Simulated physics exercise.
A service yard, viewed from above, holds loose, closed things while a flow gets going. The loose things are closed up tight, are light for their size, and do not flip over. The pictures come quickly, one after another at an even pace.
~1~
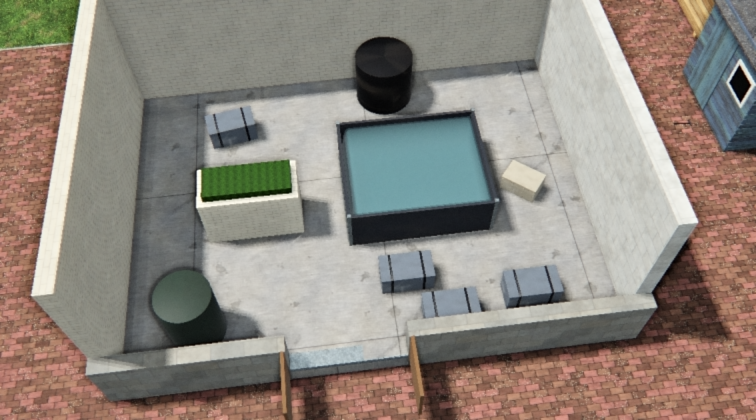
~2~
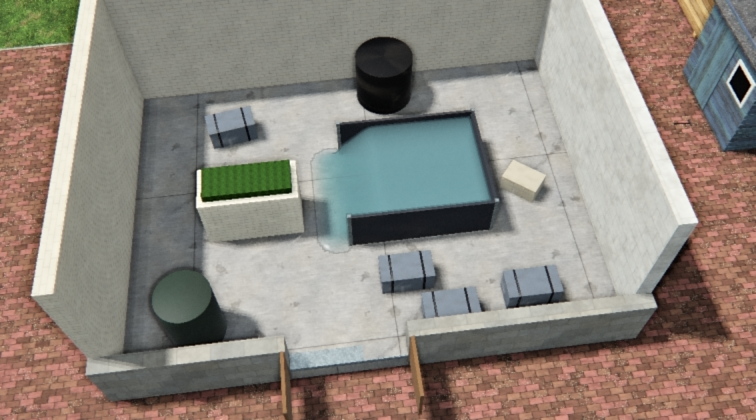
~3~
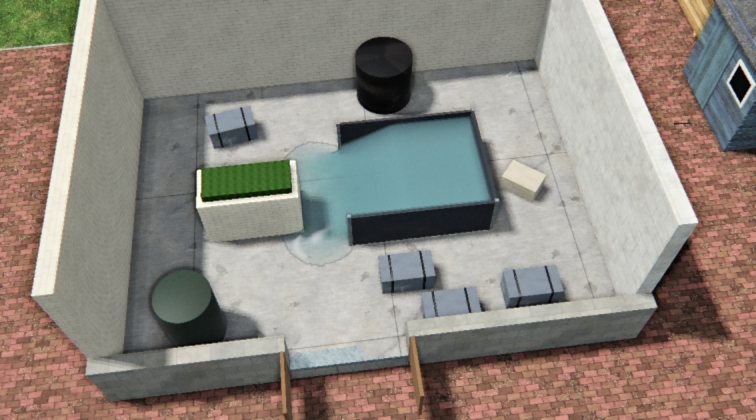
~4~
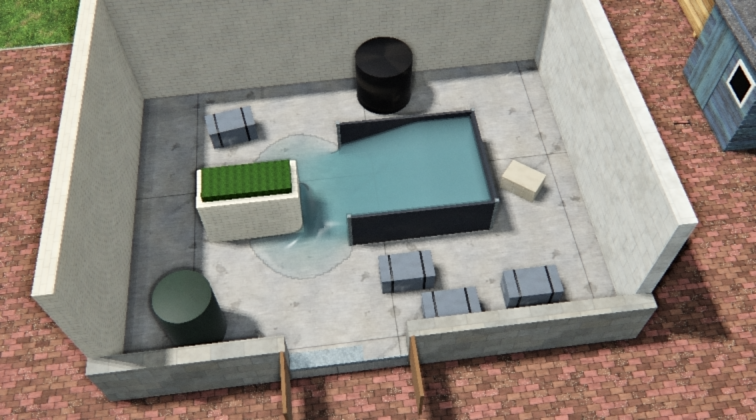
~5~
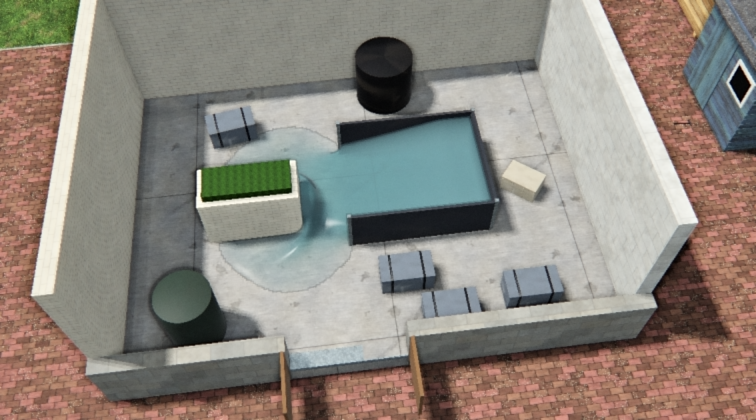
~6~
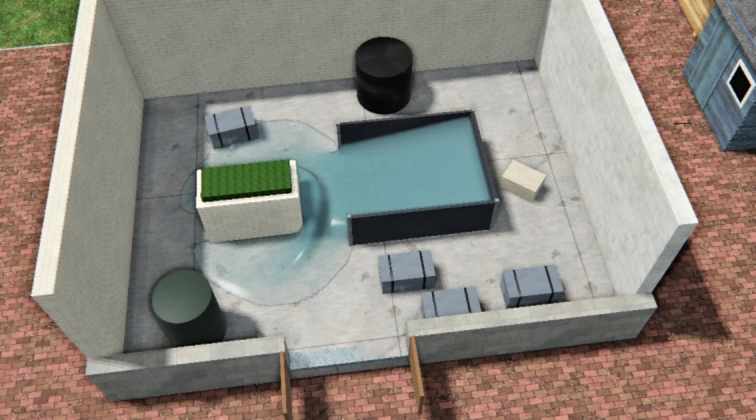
Water poured out of the left side of a dark-walled tank in a walled yard, ran into the white planter with the green top, and spread around it across the floor, while the scattered boxes stayed put.
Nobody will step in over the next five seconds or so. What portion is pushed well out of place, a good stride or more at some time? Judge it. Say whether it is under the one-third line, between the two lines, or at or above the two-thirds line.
It stays in the bottom third.
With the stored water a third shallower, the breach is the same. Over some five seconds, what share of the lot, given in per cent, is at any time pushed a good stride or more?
Near 20 per cent of the loose things.
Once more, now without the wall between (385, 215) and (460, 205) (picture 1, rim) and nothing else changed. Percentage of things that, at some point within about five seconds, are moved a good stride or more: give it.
I'd guess close to 80 percent.
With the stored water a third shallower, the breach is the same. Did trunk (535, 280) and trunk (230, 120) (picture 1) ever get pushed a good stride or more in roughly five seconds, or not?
Each in sequence - never got there, carried at least that far.
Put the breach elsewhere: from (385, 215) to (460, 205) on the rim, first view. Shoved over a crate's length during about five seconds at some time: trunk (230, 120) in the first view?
From what the pictures show, it travelled less.
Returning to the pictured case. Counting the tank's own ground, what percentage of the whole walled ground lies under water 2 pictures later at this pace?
Something close to 35 per cent.
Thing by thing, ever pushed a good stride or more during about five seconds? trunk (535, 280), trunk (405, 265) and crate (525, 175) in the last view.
Here's how it goes one after another: Remained close, remained close and remained close.
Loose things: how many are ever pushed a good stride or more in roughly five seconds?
Count: 1.
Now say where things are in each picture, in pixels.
In the first frame, a crate at (524, 176) rests on the ground; a trunk at (533, 281), on the bottom; 0 of 5 have shifted.
In the second frame, a crate at (524, 176) rests on the ground; a trunk at (533, 281) rests on the ground; 0 of 5 have shifted.
In the third frame, a crate at (524, 176) rests on the ground; a trunk at (533, 281), on the bottom; 0 of 5 have shifted.
In the fourth frame, a crate at (524, 176) rests on the ground; a trunk at (533, 281) rests on the ground; 0 of 5 have shifted.
In the fifth frame, a crate at (524, 176), on the bottom; a trunk at (533, 281), on the bottom; 0 of 5 have shifted.
In the sixth frame, a crate at (524, 176), on the bottom; a trunk at (533, 281) rests on the ground; 0 of 5 have shifted.
A moment on, 0 of 5 are well off their spots; 0 afloat.
Next, 1 of 5 are well off their spots; 1 afloat.
Later, 1 of 5 are well off their spots; 1 afloat.
In the end, 1 of 5 are well off their spots, and 1 have been at some point; 1 afloat.
